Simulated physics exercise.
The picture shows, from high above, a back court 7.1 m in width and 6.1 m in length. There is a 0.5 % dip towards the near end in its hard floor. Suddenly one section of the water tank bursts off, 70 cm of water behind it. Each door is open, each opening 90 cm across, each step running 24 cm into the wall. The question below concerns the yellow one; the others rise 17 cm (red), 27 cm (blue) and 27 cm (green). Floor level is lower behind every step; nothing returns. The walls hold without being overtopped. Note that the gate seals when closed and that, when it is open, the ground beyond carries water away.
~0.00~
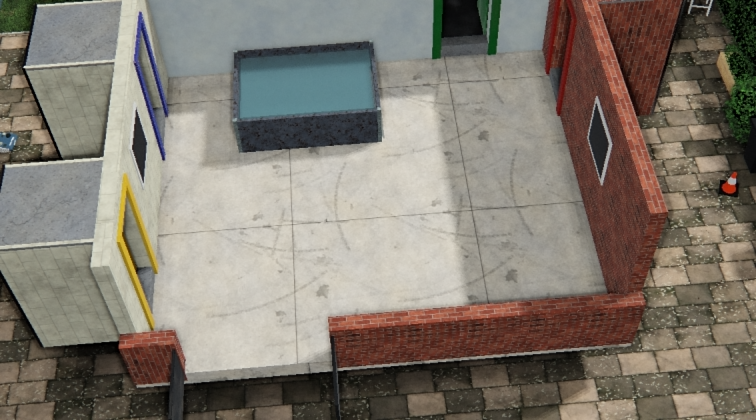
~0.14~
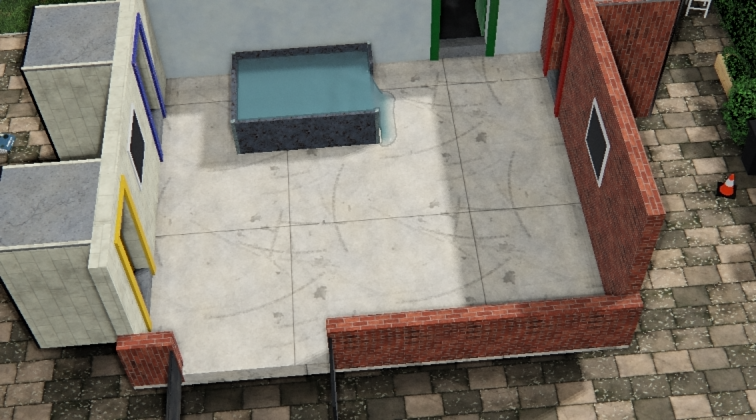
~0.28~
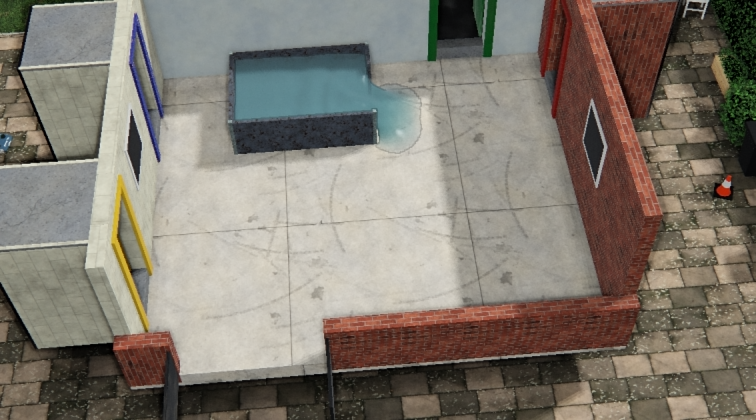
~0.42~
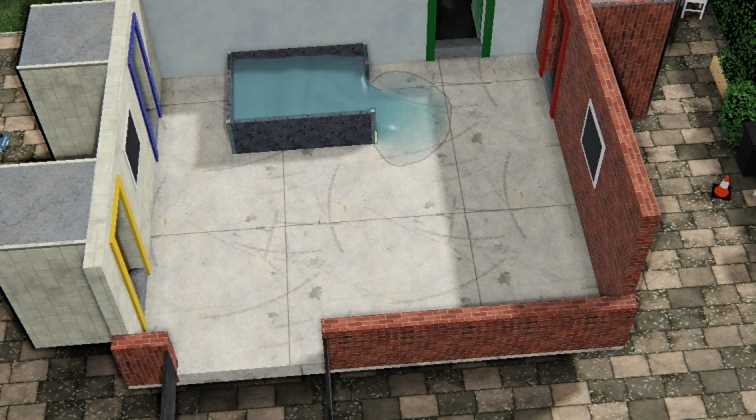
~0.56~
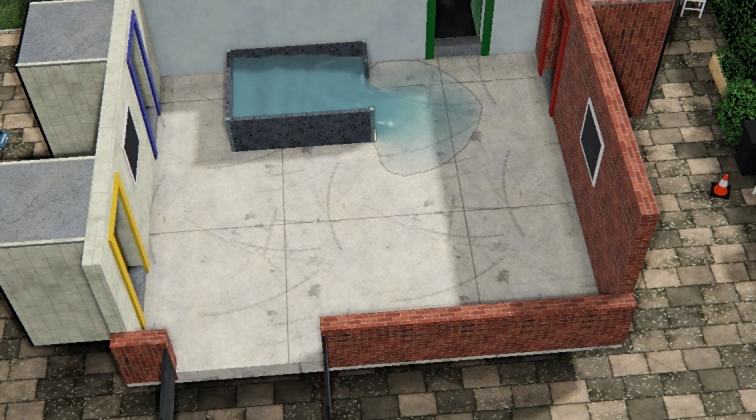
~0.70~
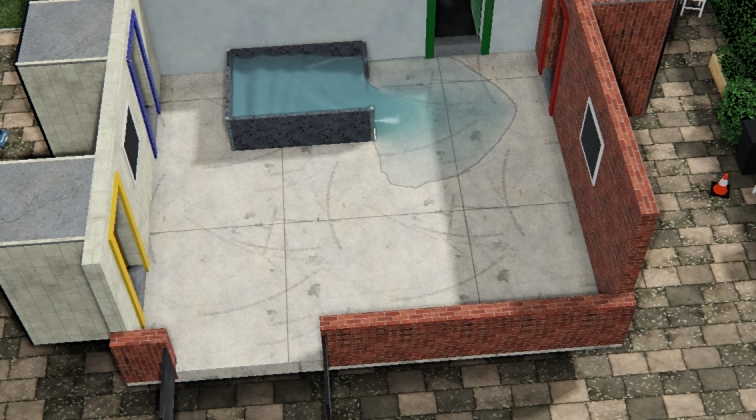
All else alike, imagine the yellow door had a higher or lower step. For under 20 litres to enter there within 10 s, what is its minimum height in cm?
Its minimum height would be about 7.5 cm.
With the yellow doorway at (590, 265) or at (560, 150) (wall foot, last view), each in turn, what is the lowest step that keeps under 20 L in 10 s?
You'd want about 12.0 cm there first, then about 22 cm.
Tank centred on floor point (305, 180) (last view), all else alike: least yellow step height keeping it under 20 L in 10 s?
Close to 7.5 cm would do it.
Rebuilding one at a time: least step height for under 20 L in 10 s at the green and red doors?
About 11.5 cm at green and about 26 cm at red.
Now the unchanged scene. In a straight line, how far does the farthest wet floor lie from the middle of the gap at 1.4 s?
Roughly 3.8 metres.
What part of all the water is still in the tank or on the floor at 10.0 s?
Close to 92 in a hundred.
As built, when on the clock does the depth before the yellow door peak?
Near 7.0 s.
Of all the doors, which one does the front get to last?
Final door: Blue.
After 1.4 s water covers 25 % of the floor, deepest (38 cm) near (379, 122); it has not reached the yellow door.
After 3.0 s water covers 35 % of the floor, deepest (32 cm) near (579, 325); it has not reached the yellow door.
After 10.0 s water covers 95 % of the floor, deepest (12 cm) near (533, 329); 10 cm at the yellow door, 0 litres in over its 23 cm step.
At the yellow door as built, the water arrived by 6.4 s and peaked near 12 cm at 7.2 s.
Run again over the same 10 s with other heights there, 26 litres in over 7 cm, 6 litres over 9.5 cm. The limit of 20 litres is kept from about 7.5 cm up.
